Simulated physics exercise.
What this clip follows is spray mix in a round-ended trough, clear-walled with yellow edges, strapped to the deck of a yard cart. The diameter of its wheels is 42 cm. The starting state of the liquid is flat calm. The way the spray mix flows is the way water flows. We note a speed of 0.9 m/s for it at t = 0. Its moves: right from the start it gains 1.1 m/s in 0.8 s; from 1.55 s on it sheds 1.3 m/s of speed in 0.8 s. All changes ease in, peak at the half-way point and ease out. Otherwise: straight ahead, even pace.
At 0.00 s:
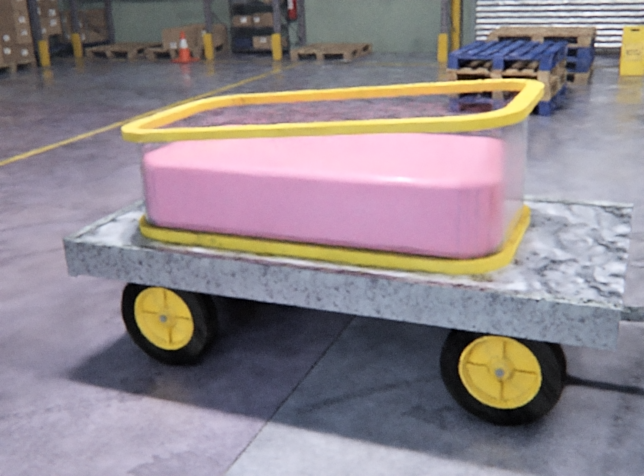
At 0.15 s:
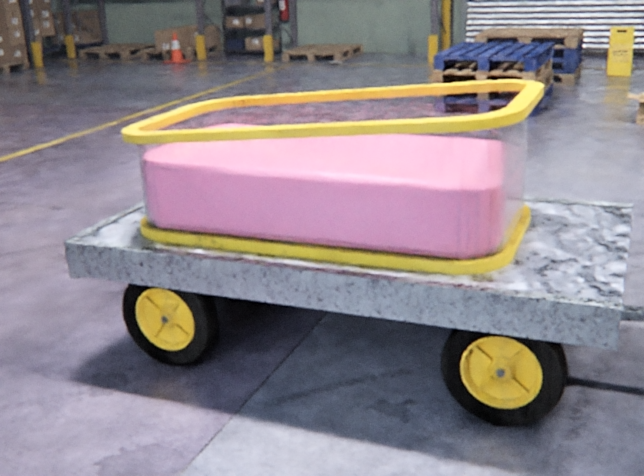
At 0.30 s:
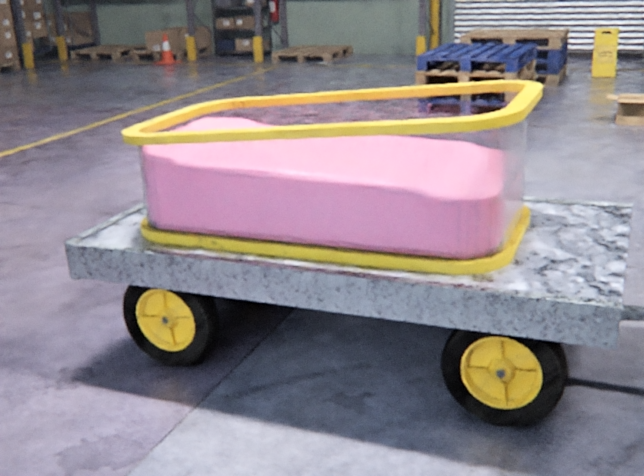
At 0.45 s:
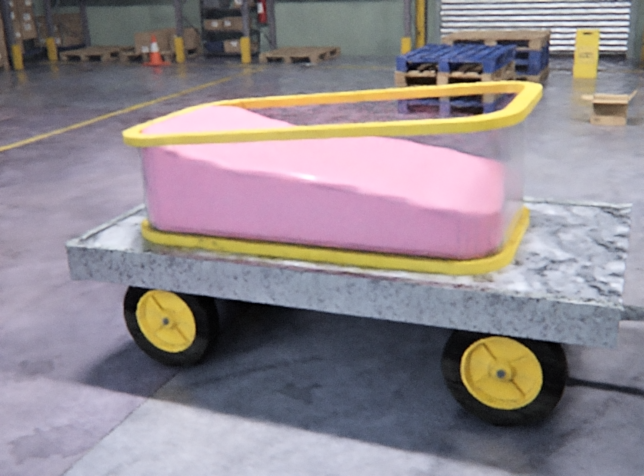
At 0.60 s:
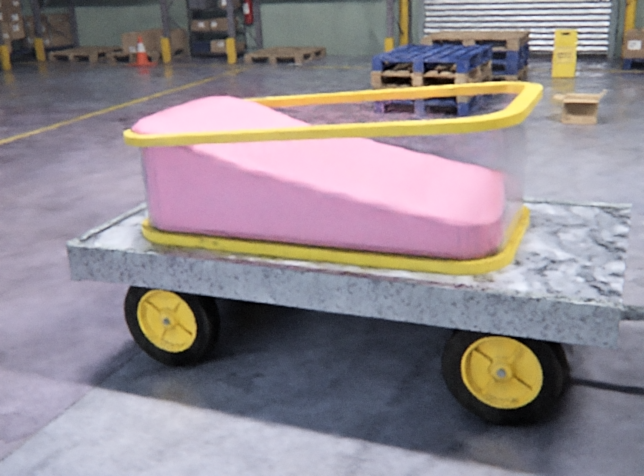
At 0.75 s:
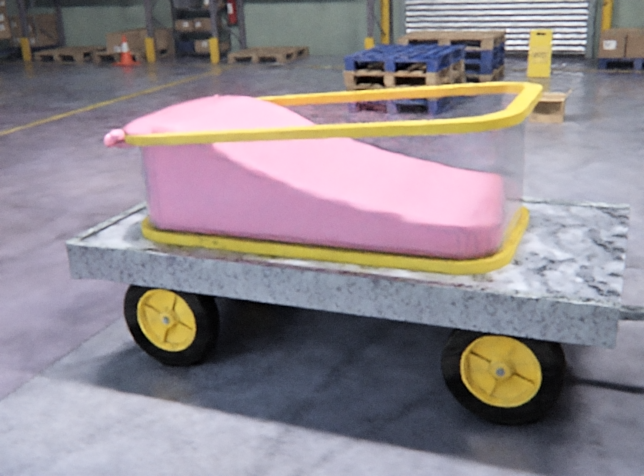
In a warehouse, a clear-walled, yellow-edged trough of pink liquid rides on a flat cart with yellow-hubbed wheels, its surface level at first. As the background shifts past, the liquid sinks at the right and climbs at the left, its slope steepening until a small pink blob pokes over the left rim.
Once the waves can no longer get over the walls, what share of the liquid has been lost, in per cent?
5 per cent.
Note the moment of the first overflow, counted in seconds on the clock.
That comes at some 0.9 s.
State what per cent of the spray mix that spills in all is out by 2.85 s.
About 60 percent, give or take.
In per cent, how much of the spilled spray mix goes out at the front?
Around 10 in a hundred.
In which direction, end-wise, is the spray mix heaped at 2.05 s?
It stands at the forward side.
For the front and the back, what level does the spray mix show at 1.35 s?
Level, front = 26 cm; level, back = 28 cm.
Then, 1.35 s in, front 27 cm, middle 26 cm, back 27 cm above the floor; the loss stands at 2 per cent, over the back.
Then, 2.05 s in, front 45 cm, middle 20 cm, back 8 cm above the floor; the loss stands at 3 per cent, over the back.
Then, 2.85 s in, front 24 cm, middle 23 cm, back 45 cm above the floor; the loss stands at 3 per cent, over the back.
Then, 5.34 s in, the loss stands at 5 per cent, over the back, 14 of 276 litres.
